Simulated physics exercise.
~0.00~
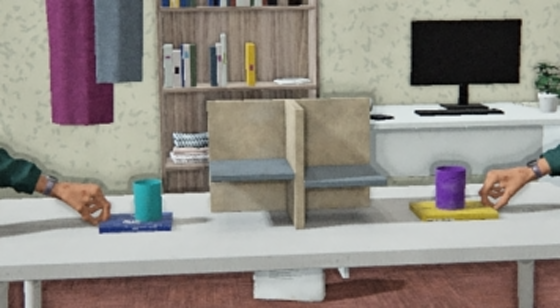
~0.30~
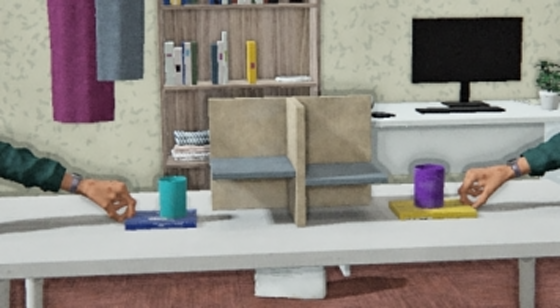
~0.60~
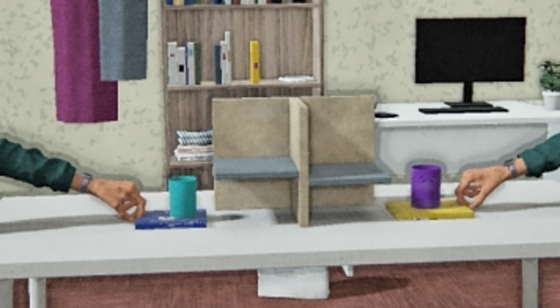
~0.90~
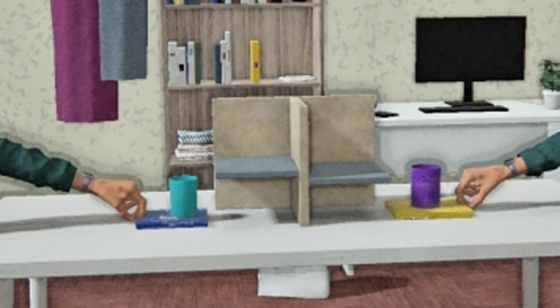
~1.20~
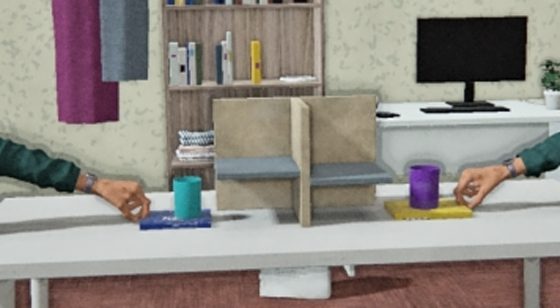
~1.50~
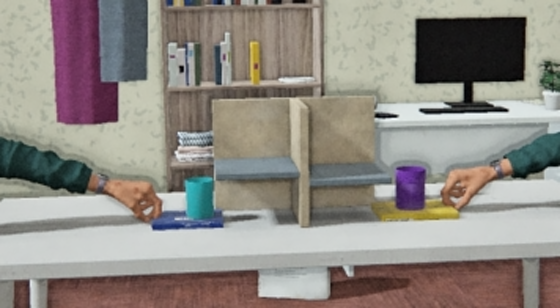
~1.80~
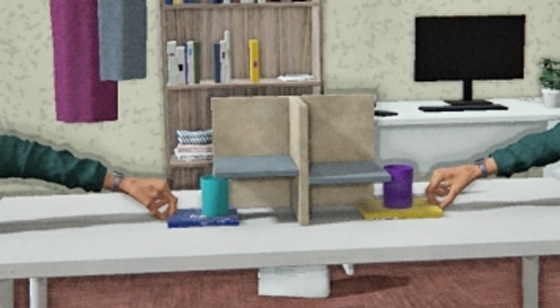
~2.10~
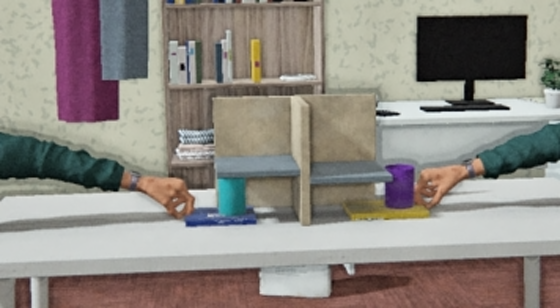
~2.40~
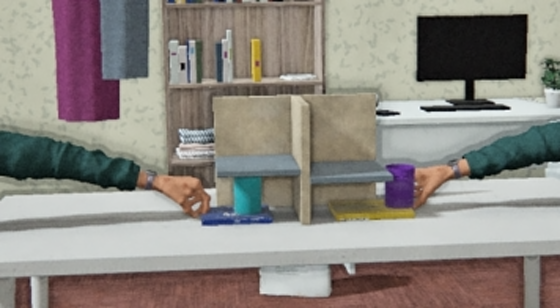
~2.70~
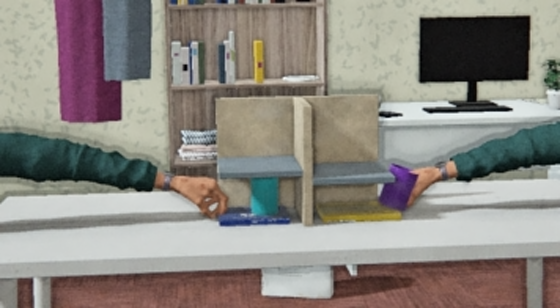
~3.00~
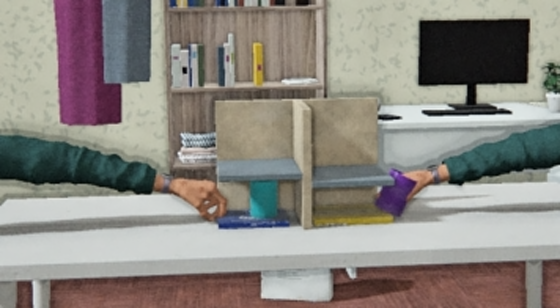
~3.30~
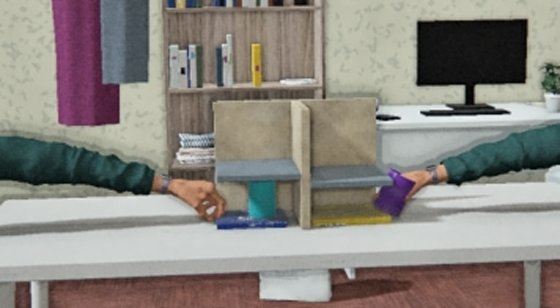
Two hands in dark green sleeves reach in from either side of a white table, seen from the front by a slightly swaying camera, with a bookshelf and a monitor behind. Between them stands a beige upright rack with a grey shelf on each side. The left hand pushes a blue packet carrying a turquoise beaker, the right a yellow box carrying a purple beaker, both inward. The turquoise beaker slides under its shelf untouched. The purple beaker meets the shelf's edge, slips back on the box, and ends leaning against the right hand.
